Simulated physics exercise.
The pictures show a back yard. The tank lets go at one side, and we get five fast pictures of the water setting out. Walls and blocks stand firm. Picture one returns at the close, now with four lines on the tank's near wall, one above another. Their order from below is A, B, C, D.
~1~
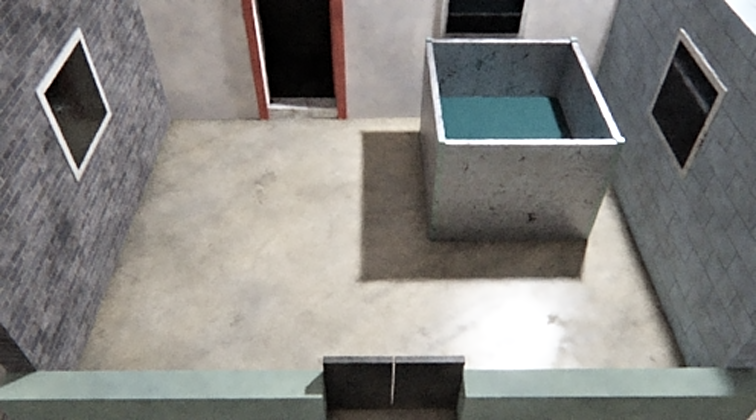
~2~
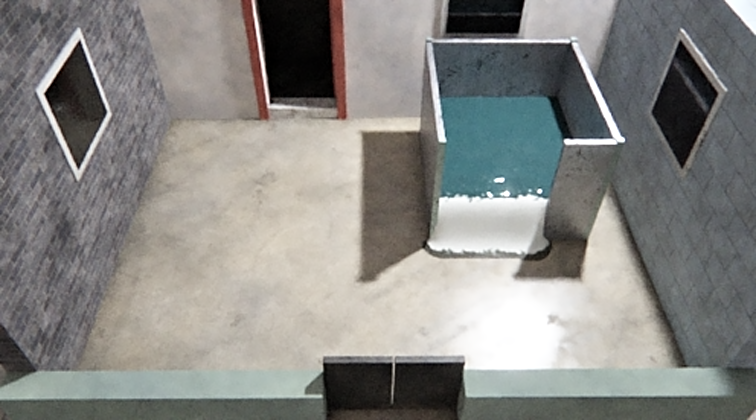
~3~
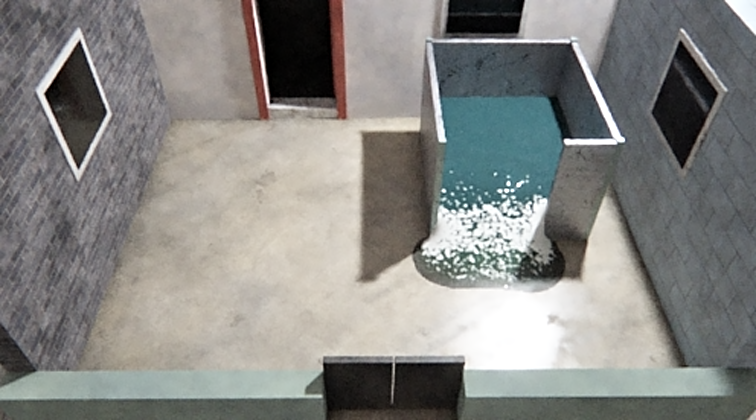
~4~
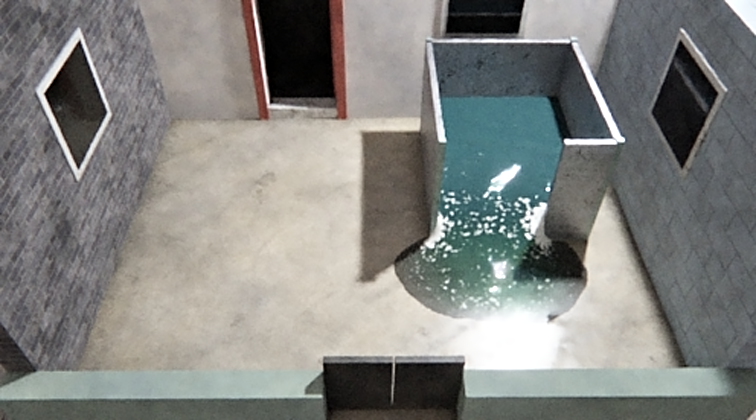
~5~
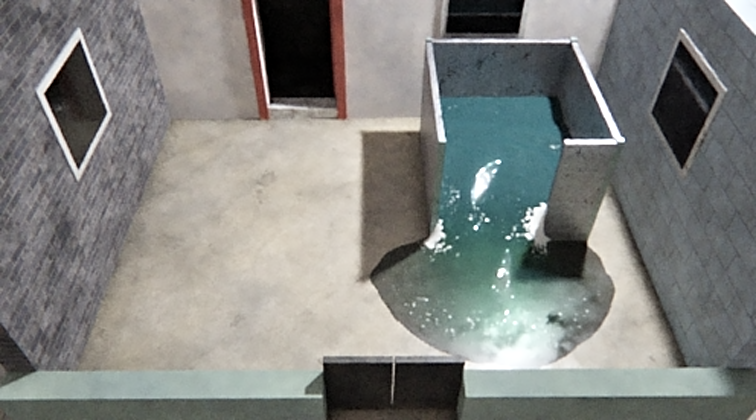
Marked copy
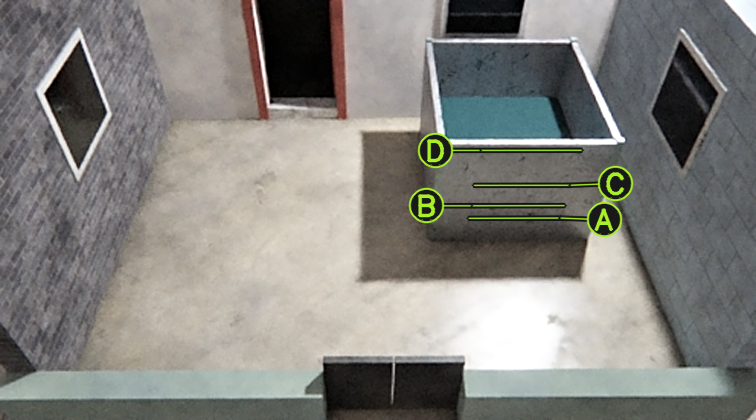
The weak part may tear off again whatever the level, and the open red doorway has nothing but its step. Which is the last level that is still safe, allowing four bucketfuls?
C is the one.
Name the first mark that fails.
The answer is D.
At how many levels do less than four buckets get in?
Three of the four.
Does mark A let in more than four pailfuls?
No, not at all.
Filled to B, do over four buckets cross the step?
No.
On the marked copy, A at (514, 218); B at (517, 205); C at (522, 185); D at (530, 150); from the bottom up A, B, C, D.
If A is chosen, nothing gets over.
If B is chosen, nothing gets over.
If C is chosen, a bucket or two gets in.
If D is chosen, about 10 bucketfuls get in.
